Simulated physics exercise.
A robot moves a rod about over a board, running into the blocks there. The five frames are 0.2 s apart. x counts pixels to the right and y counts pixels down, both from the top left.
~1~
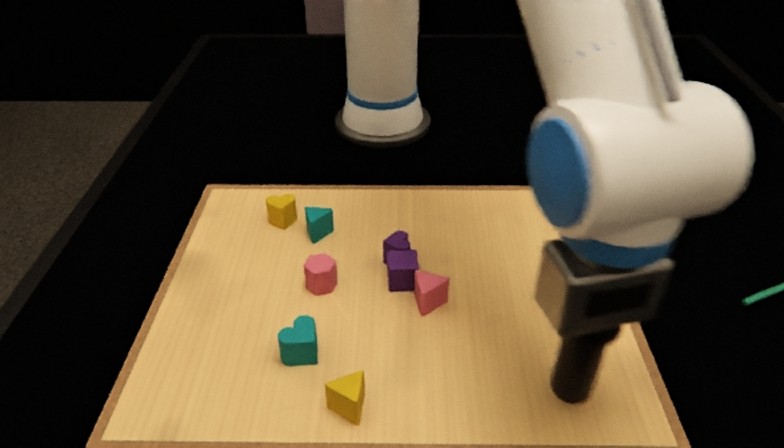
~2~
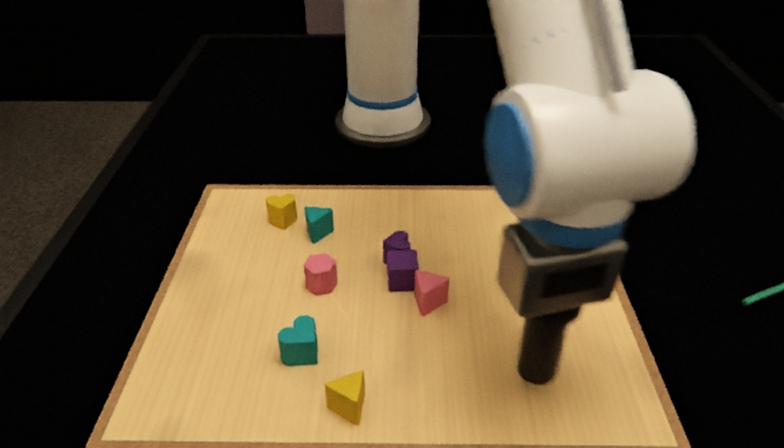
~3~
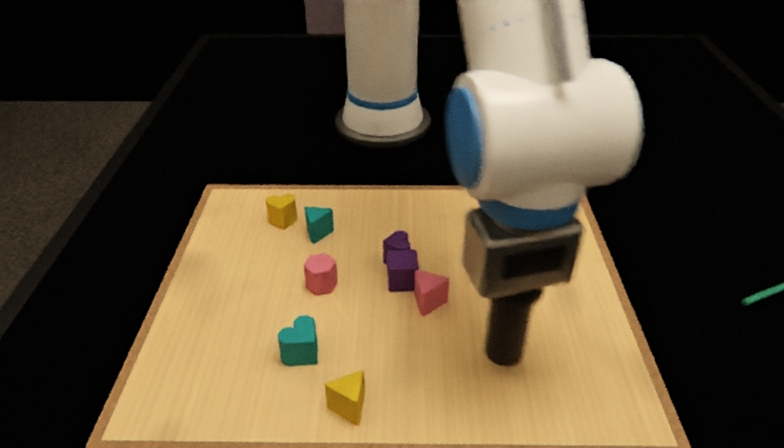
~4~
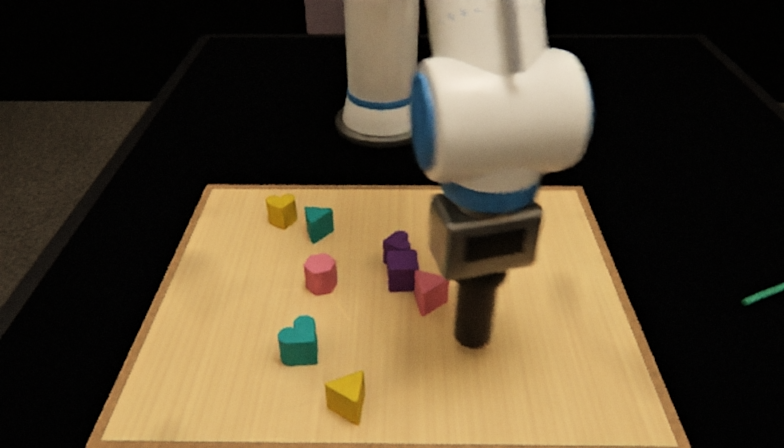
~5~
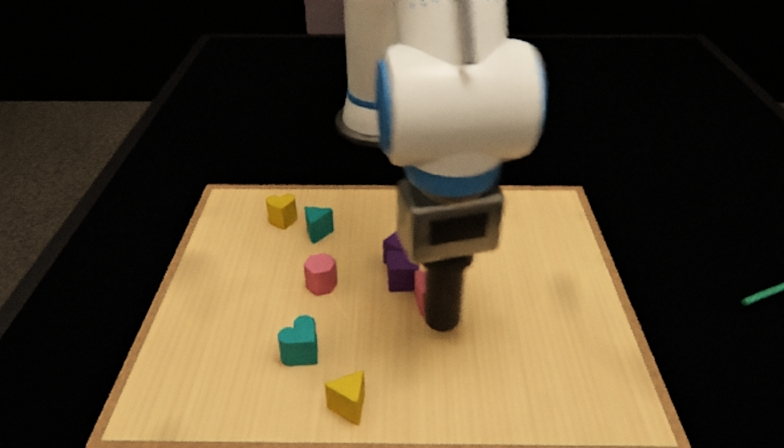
A white robot arm holding a dark rod starts at the right side of a wooden board scattered with small coloured blocks. It glides steadily left and slightly toward the back, until the rod is in front of the pink triangular block, partly hiding it, while the blocks stay in place.
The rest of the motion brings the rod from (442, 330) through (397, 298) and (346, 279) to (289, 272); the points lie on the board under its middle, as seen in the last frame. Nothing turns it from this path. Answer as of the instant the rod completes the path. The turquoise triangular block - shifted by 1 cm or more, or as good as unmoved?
From what I can tell, it will keep its place.
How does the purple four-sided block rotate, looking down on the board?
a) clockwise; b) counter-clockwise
a - clockwise.
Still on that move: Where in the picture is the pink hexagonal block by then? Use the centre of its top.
Final place: (279, 270).
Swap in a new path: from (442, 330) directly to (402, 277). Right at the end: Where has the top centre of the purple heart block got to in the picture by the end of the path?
The middle of its upper face will lie at (384, 218).
The first path, step by step. One third of the way, rod at (396, 286); purple heart block at (395, 233); purple four-sided block at (404, 251), turned 15° anticlockwise; pink triangular block at (427, 265), turned 70° clockwise.
Two thirds of the way, rod at (345, 268); pink hexagonal block at (312, 263); purple heart block at (397, 230), turned 25° anticlockwise; purple four-sided block at (400, 248), turned 30° clockwise; pink triangular block at (427, 265), turned 70° clockwise.
At the end, rod at (288, 261); yellow heart block not moved; turquoise triangular block not moved; pink hexagonal block at (279, 270), turned 90° anticlockwise; purple heart block at (397, 230), turned 25° anticlockwise; purple four-sided block at (400, 248), turned 30° clockwise; pink triangular block at (427, 265), turned 70° clockwise.
